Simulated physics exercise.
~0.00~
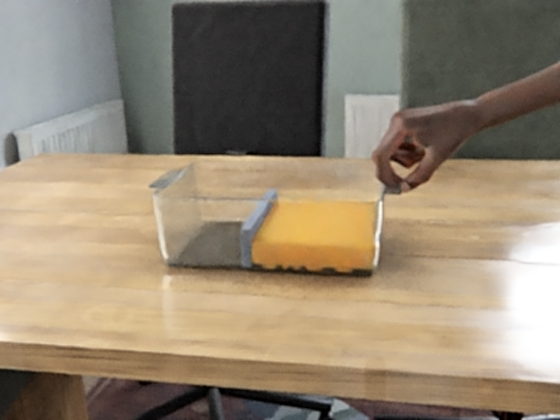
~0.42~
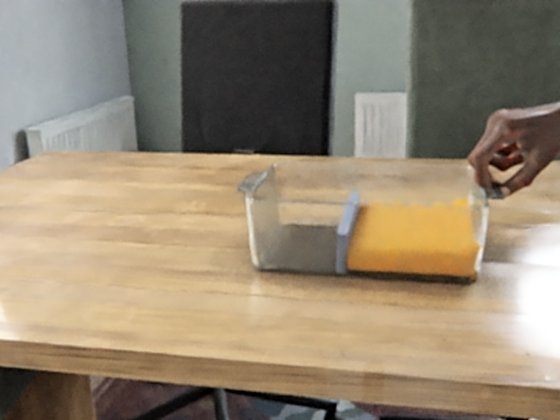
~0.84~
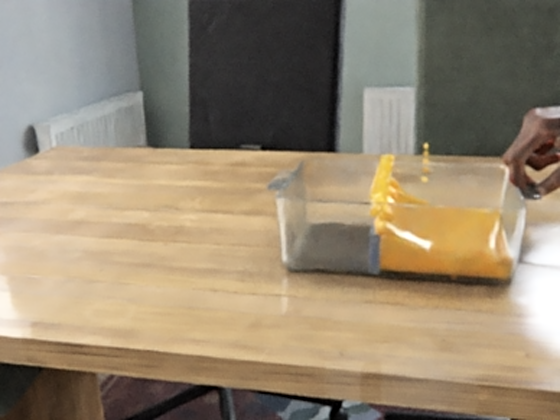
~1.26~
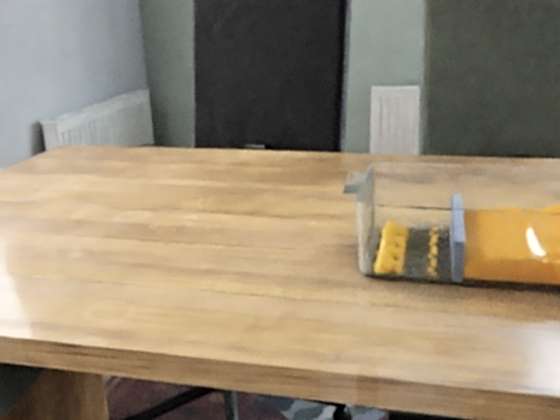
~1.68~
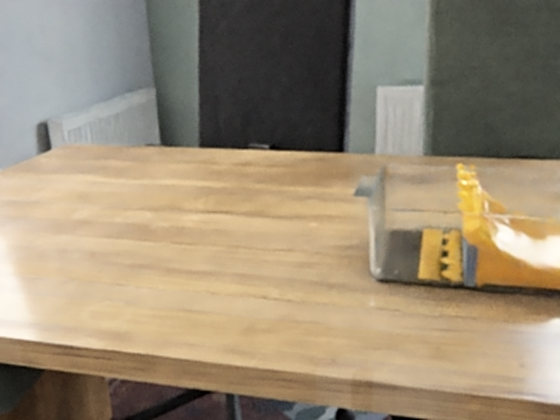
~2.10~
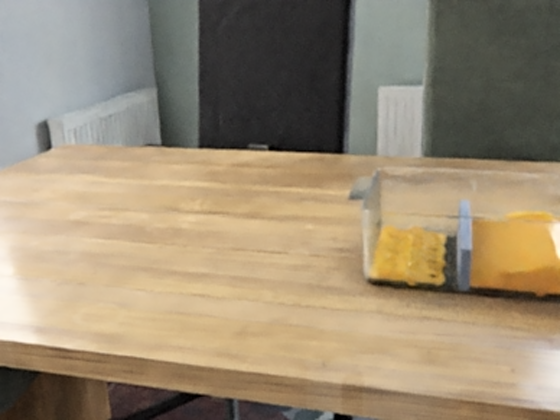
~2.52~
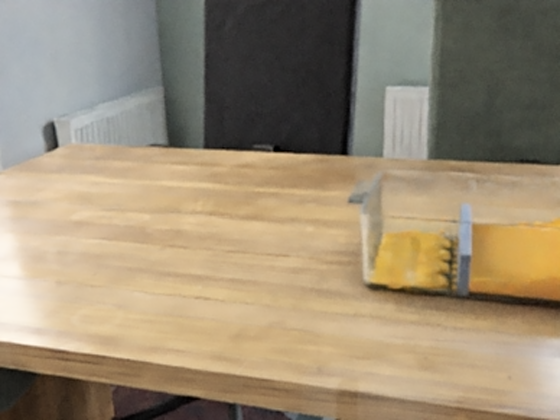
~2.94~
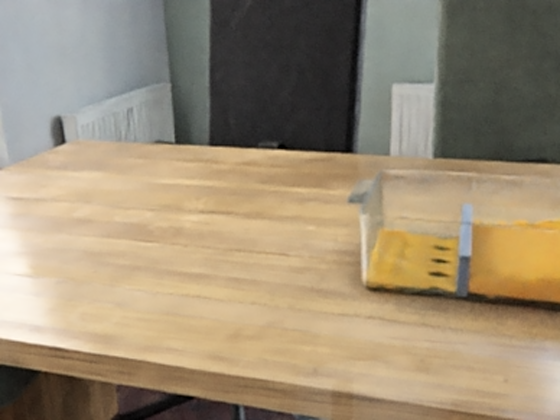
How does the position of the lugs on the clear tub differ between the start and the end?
At the start the lugs are both in view around the middle of the table, while at the end they are farther to the right, with the left one right of centre and the other out of view.
